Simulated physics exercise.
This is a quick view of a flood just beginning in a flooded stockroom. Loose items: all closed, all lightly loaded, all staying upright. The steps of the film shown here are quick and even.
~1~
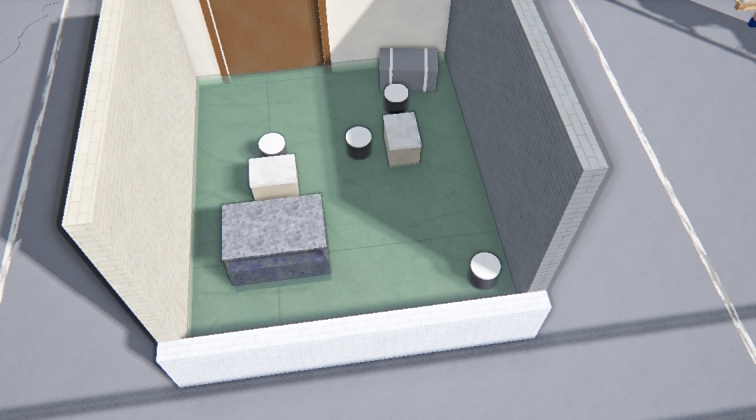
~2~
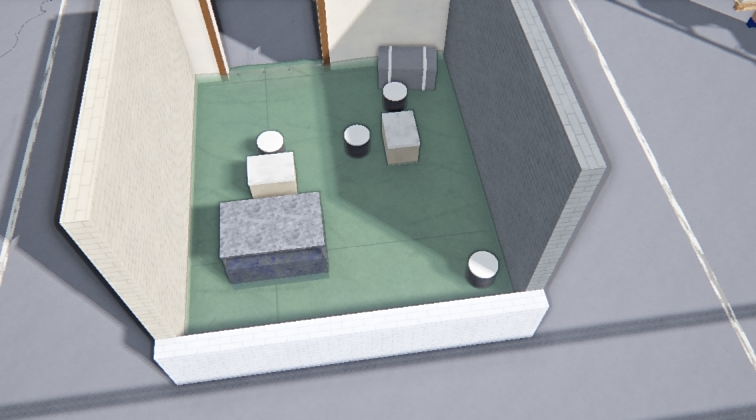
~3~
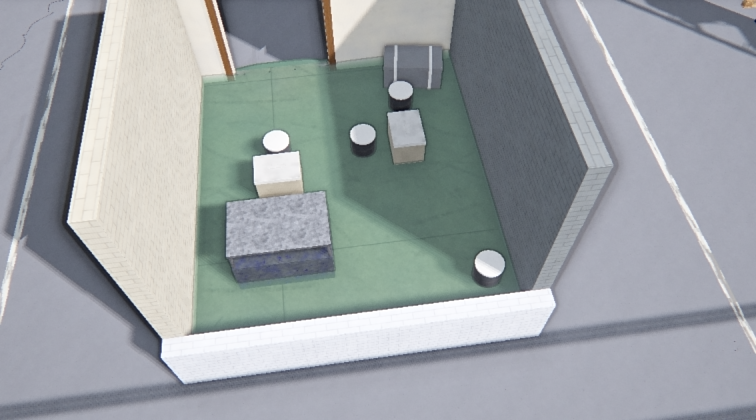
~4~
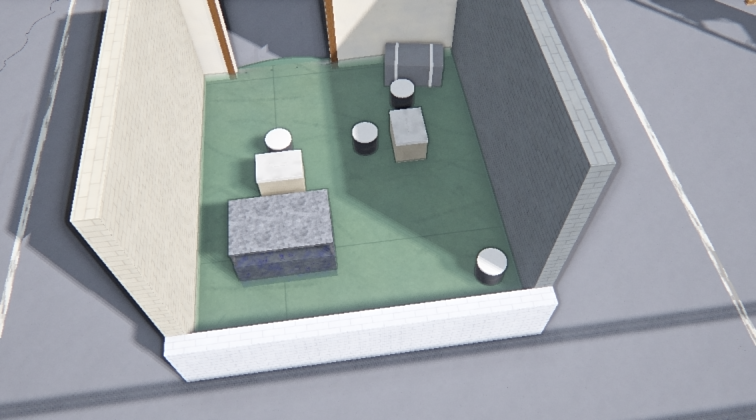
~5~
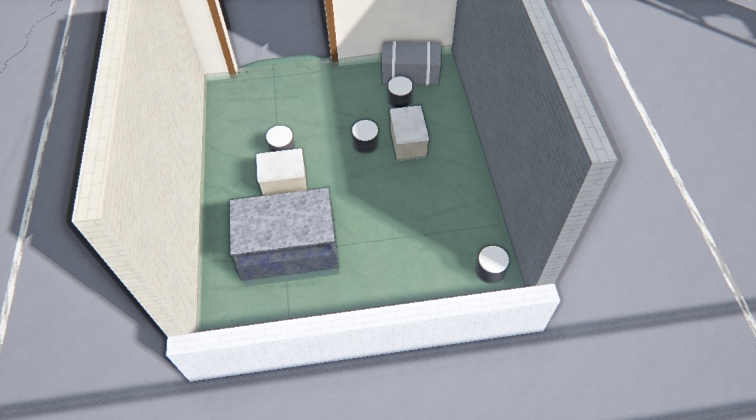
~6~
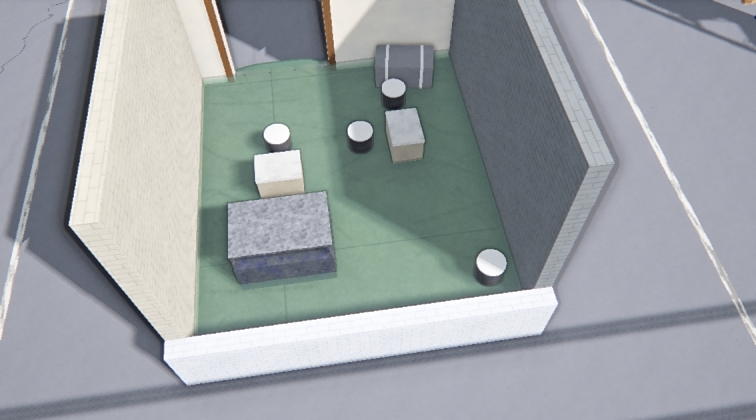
The footage shows a walled, green-floored room with blocks, dark pails and a grey trunk as the brown door at the back gives way to an open doorway; then the trunk and nearby pails drift very slightly left.
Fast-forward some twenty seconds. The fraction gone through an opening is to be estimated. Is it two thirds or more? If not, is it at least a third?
The share is two thirds or higher.
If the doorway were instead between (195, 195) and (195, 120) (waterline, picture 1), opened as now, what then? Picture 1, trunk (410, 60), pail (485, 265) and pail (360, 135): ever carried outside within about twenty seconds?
First one never exits, second never exits, third exits.
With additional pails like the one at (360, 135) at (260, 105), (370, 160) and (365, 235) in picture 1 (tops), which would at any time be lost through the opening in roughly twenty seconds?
The first leaves, the second leaves, and the third does not leave.
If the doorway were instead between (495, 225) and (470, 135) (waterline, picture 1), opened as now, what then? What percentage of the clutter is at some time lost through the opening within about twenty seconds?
I'd call it 100 per cent.
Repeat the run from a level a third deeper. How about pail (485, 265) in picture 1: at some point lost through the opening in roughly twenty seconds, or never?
Verdict: Still in.
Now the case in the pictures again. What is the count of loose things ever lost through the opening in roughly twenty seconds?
It comes to 6.
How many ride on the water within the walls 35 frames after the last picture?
In total, 1.
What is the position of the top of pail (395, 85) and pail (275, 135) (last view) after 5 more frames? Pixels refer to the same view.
(367, 77) and (260, 102), roughly.
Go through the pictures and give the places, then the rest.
In the first frame, a pail at (272, 143), afloat; a trunk at (409, 59), afloat; 0 of 7 have shifted.
In the second frame, a pail at (270, 141) floats; a trunk at (408, 58) floats; 0 of 7 have shifted.
In the third frame, a pail at (276, 140) floats; a trunk at (413, 57) floats; 0 of 7 have shifted.
In the fourth frame, a pail at (278, 138) floats; a trunk at (414, 55) floats; 0 of 7 have shifted.
In the fifth frame, a pail at (279, 136), afloat, close to its start; a trunk at (411, 53) floats, close to its start; 2 of 7 have shifted.
In the sixth frame, a pail at (277, 133), afloat, close to its start; a trunk at (405, 56), afloat, close to its start; 4 of 7 have shifted.
A moment on, 0 of 7 are out; 7 afloat.
Next, 3 of 7 are out; 4 afloat.
Later, 6 of 7 are out; 1 afloat.
In the end, 6 of 7 are out; 1 afloat.
